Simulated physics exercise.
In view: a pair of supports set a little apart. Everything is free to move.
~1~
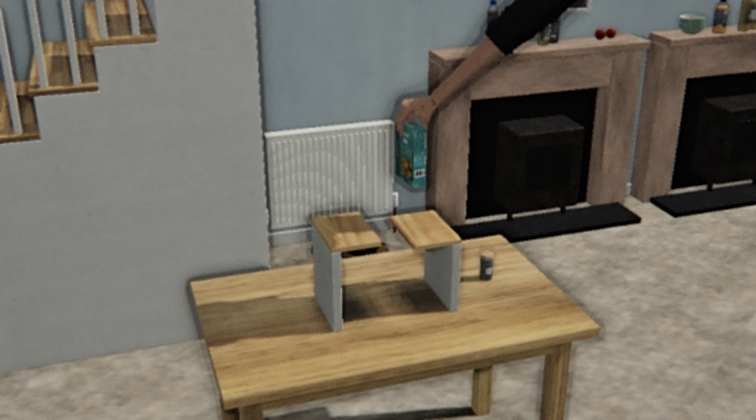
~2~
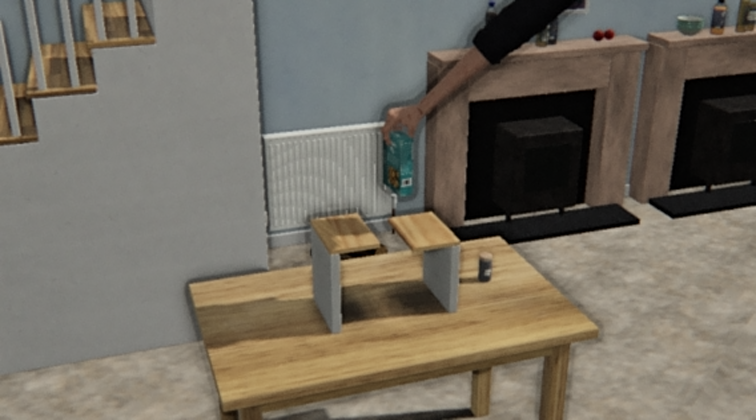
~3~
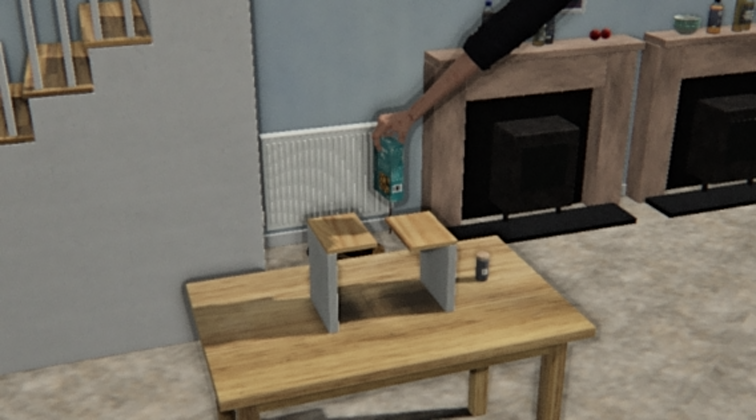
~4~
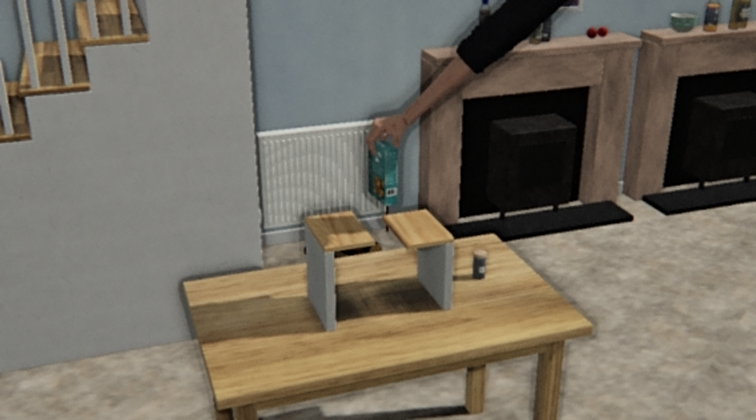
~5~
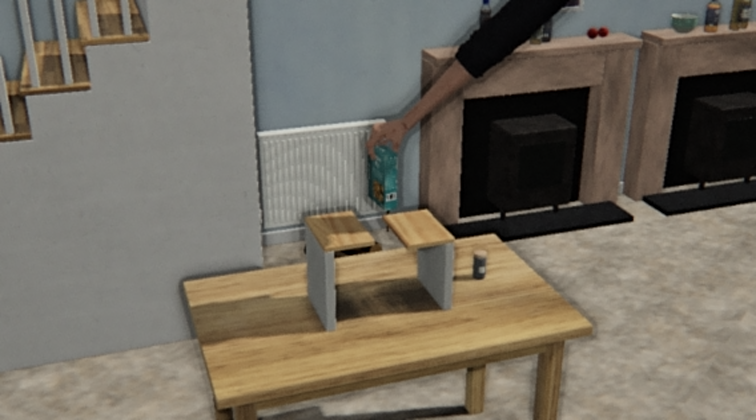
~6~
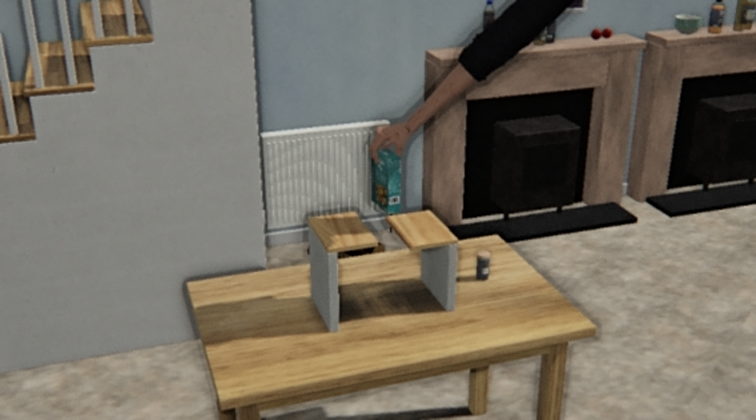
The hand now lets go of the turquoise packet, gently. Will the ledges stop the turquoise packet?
Outcome: The packet goes down the gap.
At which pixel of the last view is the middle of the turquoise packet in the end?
Around (385, 279).
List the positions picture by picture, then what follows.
In the first frame, on its way; turquoise packet (410, 152); grey shaker (486, 266).
In the second frame, on its way; turquoise packet (397, 161); grey shaker (485, 267).
In the third frame, on its way; turquoise packet (388, 167); grey shaker (482, 267).
In the fourth frame, on its way; turquoise packet (383, 171); grey shaker (479, 265).
In the fifth frame, on its way; turquoise packet (382, 176); grey shaker (480, 265).
In the sixth frame, held still over the gap; turquoise packet (385, 179); grey shaker (483, 266).
Then, 0.20 s past the last view, turquoise packet displaced a little near (385, 194).
Then, 0.30 s past the last view, turquoise packet displaced about its own width near (385, 236).
Then, 0.40 s past the last view, turquoise packet displaced well along near (385, 277).
Finally, moved from the start, turquoise packet; grey shaker still in place. Final places as the last picture's camera would see them, turquoise packet near (385, 279). The packet reaches the table.
